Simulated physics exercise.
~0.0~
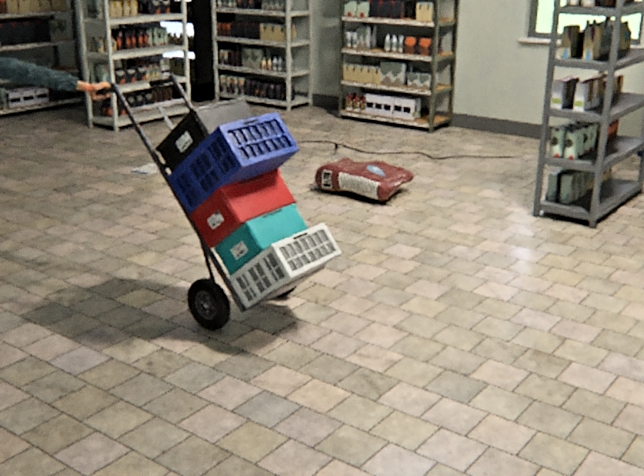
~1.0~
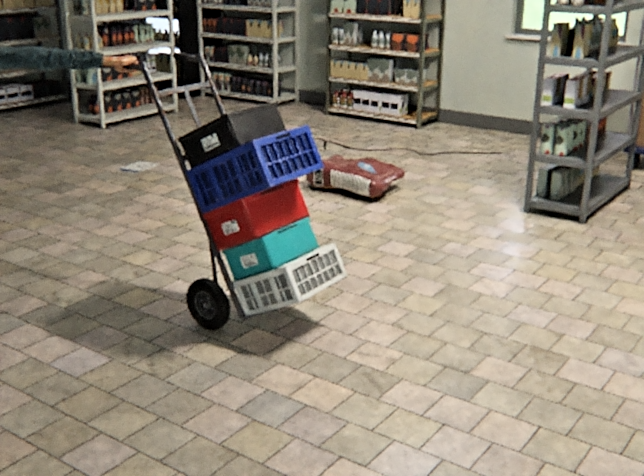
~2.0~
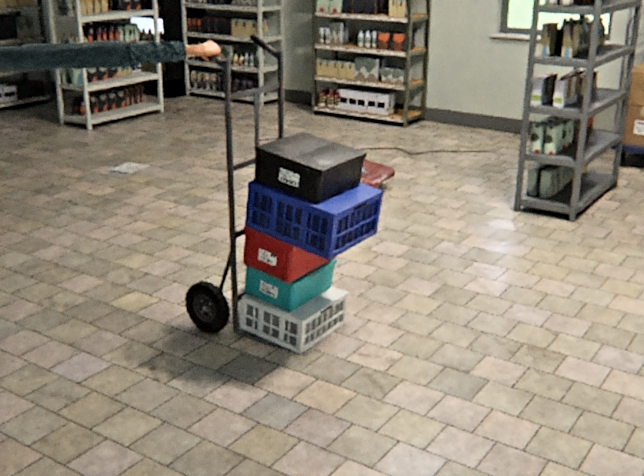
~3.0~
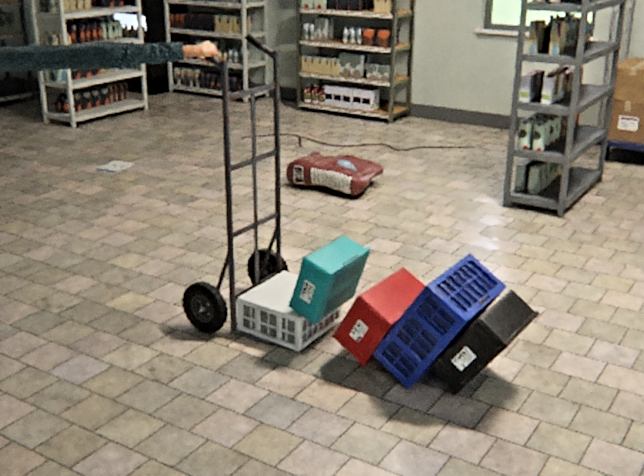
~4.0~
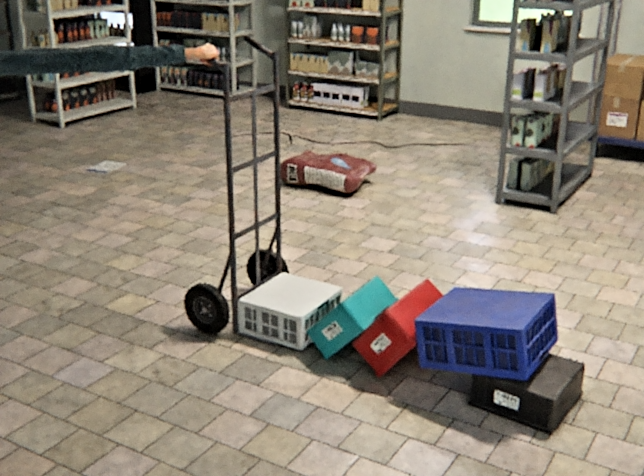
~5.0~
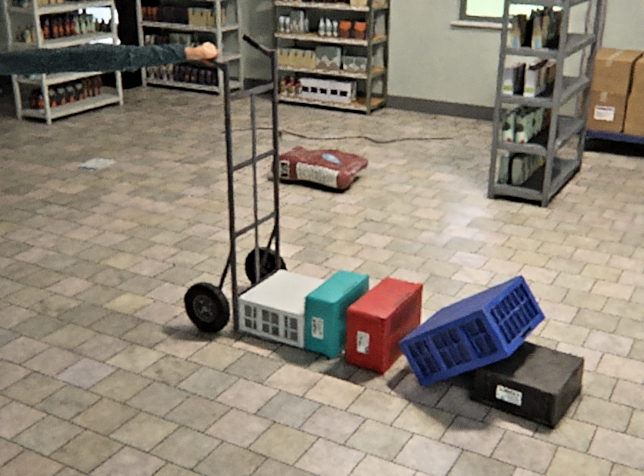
An arm tipping a loaded hand truck upright, the stacked bins toppling right across the tiles while the white crate stays put.
